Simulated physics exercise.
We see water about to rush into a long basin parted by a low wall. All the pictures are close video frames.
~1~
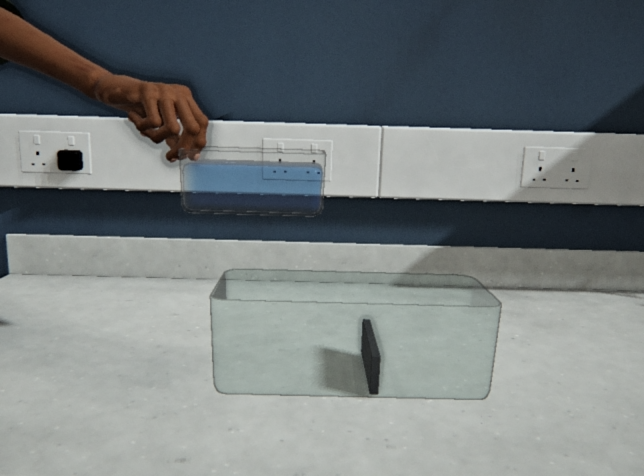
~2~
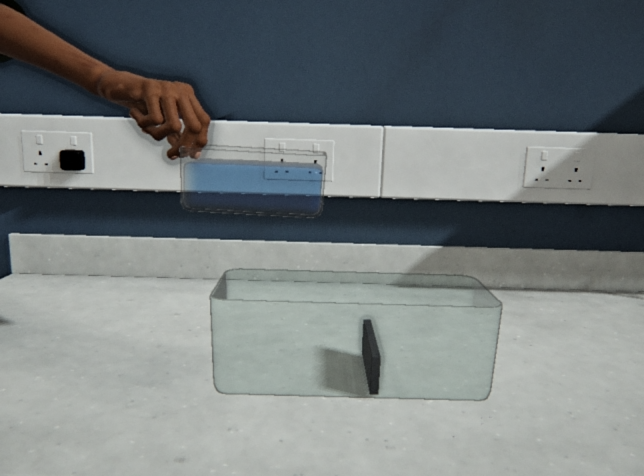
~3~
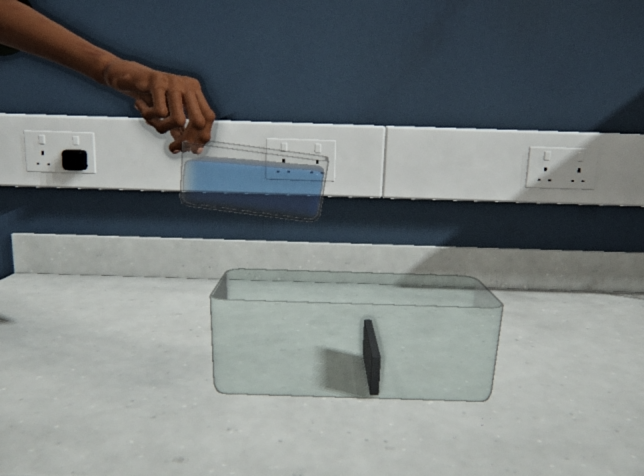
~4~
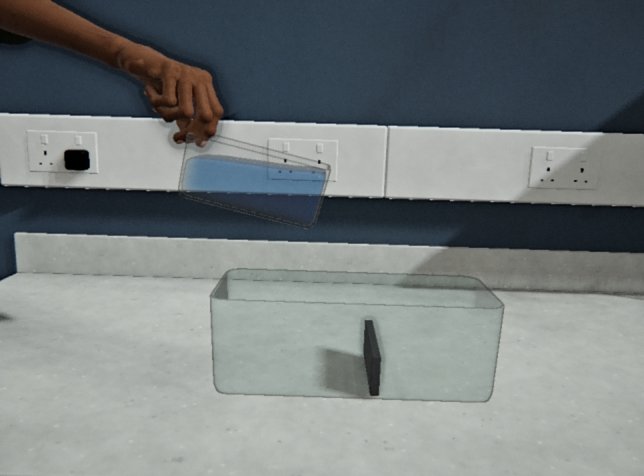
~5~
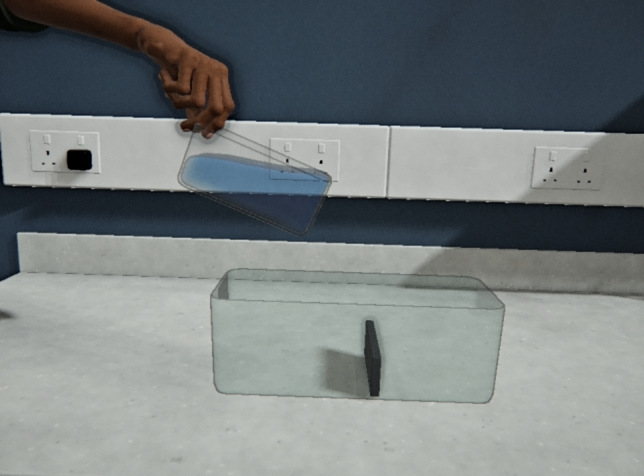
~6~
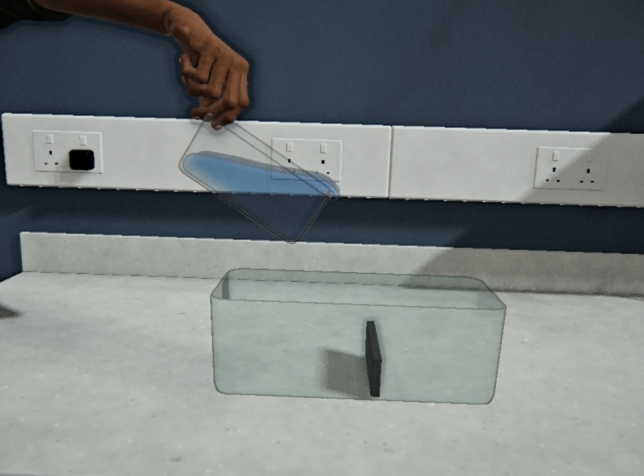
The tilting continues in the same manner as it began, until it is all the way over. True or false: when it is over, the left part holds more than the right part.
True.
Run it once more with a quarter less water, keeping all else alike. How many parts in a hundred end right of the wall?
It comes to near 15 per cent.
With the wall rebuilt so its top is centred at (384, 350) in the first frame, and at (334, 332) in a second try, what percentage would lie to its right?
It works out to around 30 per cent for the first and around 70 per cent for the second.
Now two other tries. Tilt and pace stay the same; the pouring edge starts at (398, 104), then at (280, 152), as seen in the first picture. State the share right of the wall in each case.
First place gives some 75 %, second place some 5 %.
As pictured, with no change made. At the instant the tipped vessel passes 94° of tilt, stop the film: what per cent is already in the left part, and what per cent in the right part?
The left part holds 20 percent and the right part 25 percent.
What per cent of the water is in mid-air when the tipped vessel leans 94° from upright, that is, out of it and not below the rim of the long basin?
Estimate: Some 40 per cent.
A moment on, the tilt is 94° and 15 per cent is still to pour, 19 is left of the wall and 24 right of it.
Next, the tilt is 108° and 2 per cent is still to pour, 56 is left of the wall and 31 right of it.
Then the tilt is 108° and 0 per cent is still to pour, 58 is left of the wall and 32 right of it.
Later the tilt is 108° and 0 per cent is still to pour, 59 is left of the wall and 32 right of it.
Finally, 59 per cent lies left of the wall, 32 right of it and 9 outside.
